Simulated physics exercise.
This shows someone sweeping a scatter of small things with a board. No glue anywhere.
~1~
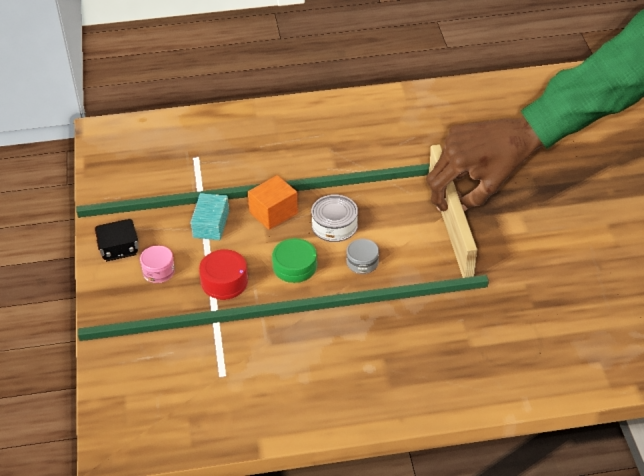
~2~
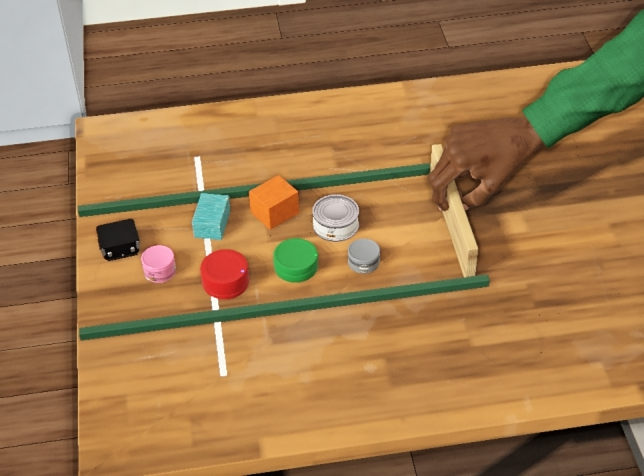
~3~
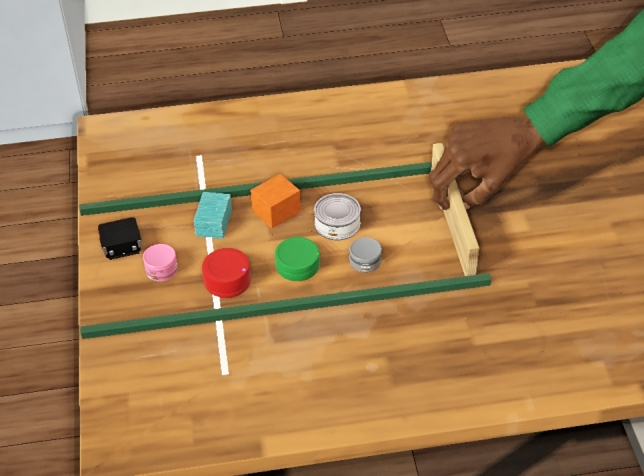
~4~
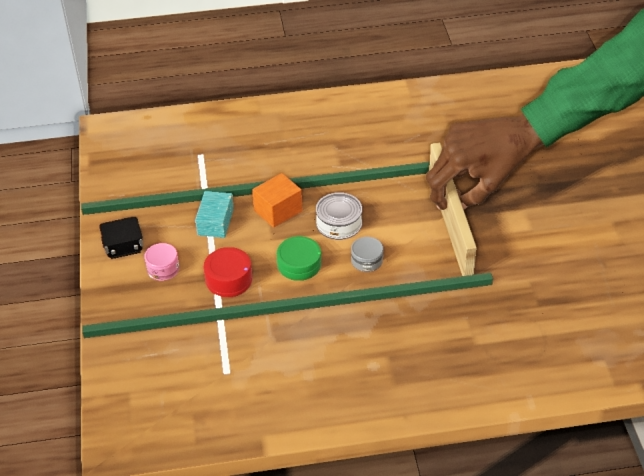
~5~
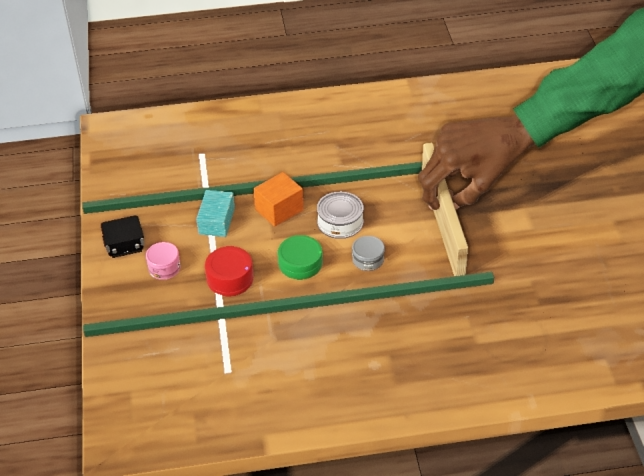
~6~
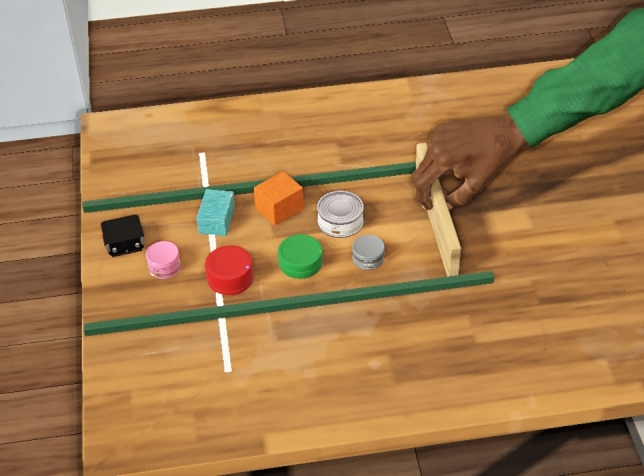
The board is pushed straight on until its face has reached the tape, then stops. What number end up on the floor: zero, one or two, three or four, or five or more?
The number that fall off is zero.
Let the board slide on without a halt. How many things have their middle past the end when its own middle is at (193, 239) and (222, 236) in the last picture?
The counts: 0 and 0.
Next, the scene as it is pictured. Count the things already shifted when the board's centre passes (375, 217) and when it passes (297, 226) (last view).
At the one place 1, at the other 5.
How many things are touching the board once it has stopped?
That makes 3.
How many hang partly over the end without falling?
That would be 0.
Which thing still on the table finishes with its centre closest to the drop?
It is the black case.
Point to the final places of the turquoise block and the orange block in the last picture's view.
About (154, 218), and the other about (189, 202).
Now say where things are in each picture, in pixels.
Black case (118, 241); pink tub (158, 265); turquoise block (210, 217); board (452, 211); tape (208, 257), in the first frame.
Pink tub (159, 264); board (453, 210), in the second frame.
Turquoise block (213, 215); orange block (276, 201), in the third frame.
Black case (122, 239); white pot (339, 216), in the fourth frame.
Pink tub (163, 261); green lid (300, 257), in the fifth frame.
Black case (123, 237); pink tub (164, 260); turquoise block (216, 212); board (437, 209); tape (214, 252), in the sixth frame.
Soon after, none off yet; black case at rest near (123, 237); pink tub at rest near (164, 260); turquoise block at rest near (216, 212).
Then, none off yet; black case at rest near (123, 237); pink tub moved a little near (152, 259); turquoise block moved a little near (194, 215).
At rest, the number that fall off is zero.
